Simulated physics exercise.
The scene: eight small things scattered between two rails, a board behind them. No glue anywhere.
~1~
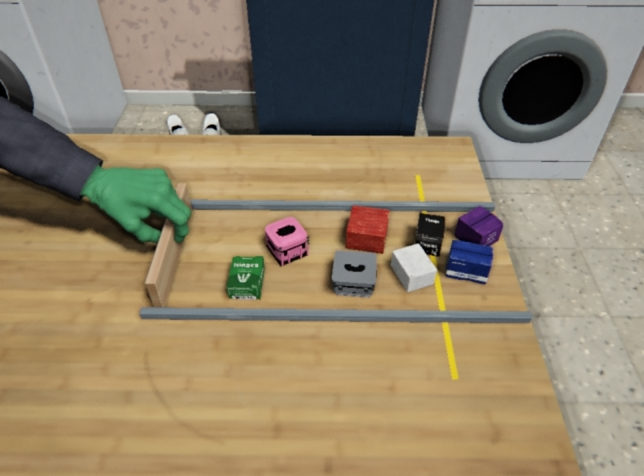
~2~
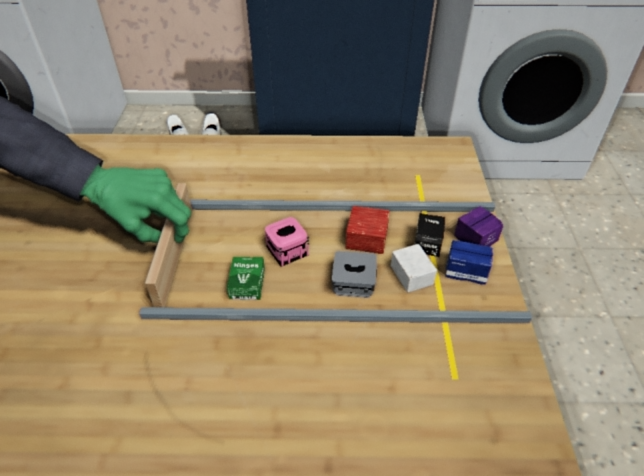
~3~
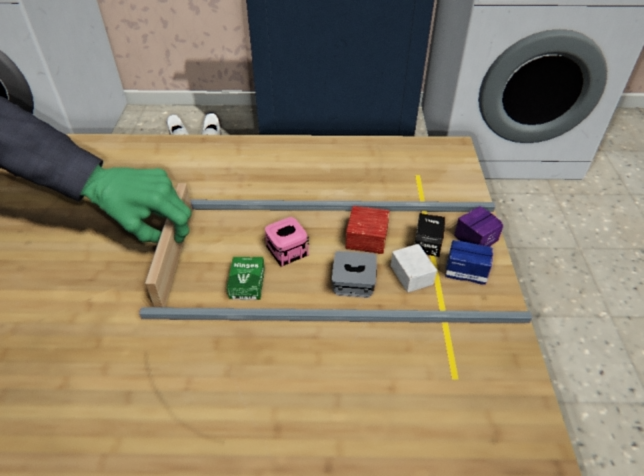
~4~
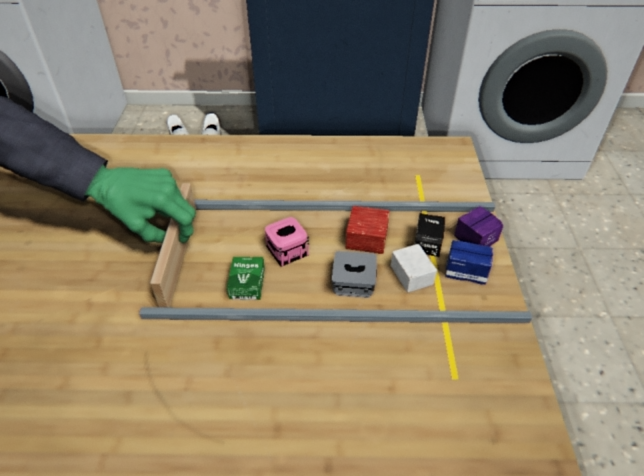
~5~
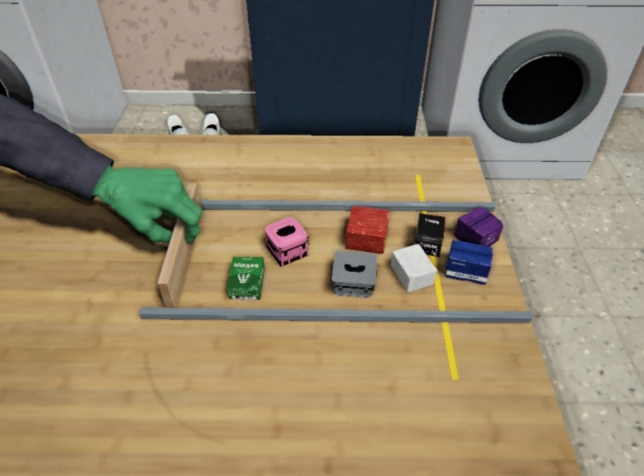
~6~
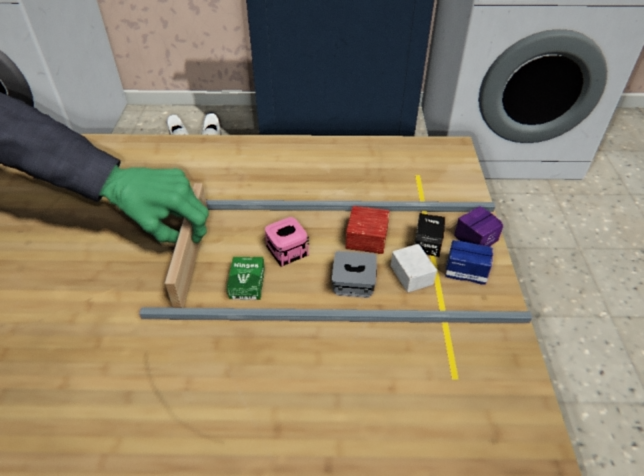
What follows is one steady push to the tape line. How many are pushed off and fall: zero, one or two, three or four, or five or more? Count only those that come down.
In the end the number that fall off is three or four.
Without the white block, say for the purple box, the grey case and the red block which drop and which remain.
The purple box goes over, the grey case is kept, the red block does not fall.
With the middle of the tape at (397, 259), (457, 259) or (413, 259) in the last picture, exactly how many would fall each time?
It would be 1, 3 and 1.
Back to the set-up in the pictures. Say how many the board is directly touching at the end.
It touches 3.
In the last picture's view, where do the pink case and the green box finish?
About (451, 249), and the other about (455, 281).
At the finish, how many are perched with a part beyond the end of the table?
The number is 0.
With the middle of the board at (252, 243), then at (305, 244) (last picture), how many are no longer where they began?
First 1, then 3.
Soon after, none off yet; purple box at rest near (479, 230); blue box at rest near (469, 262); black box at rest near (430, 235).
At rest, the number that fall off is three or four; fallen, white block, blue box and purple box.
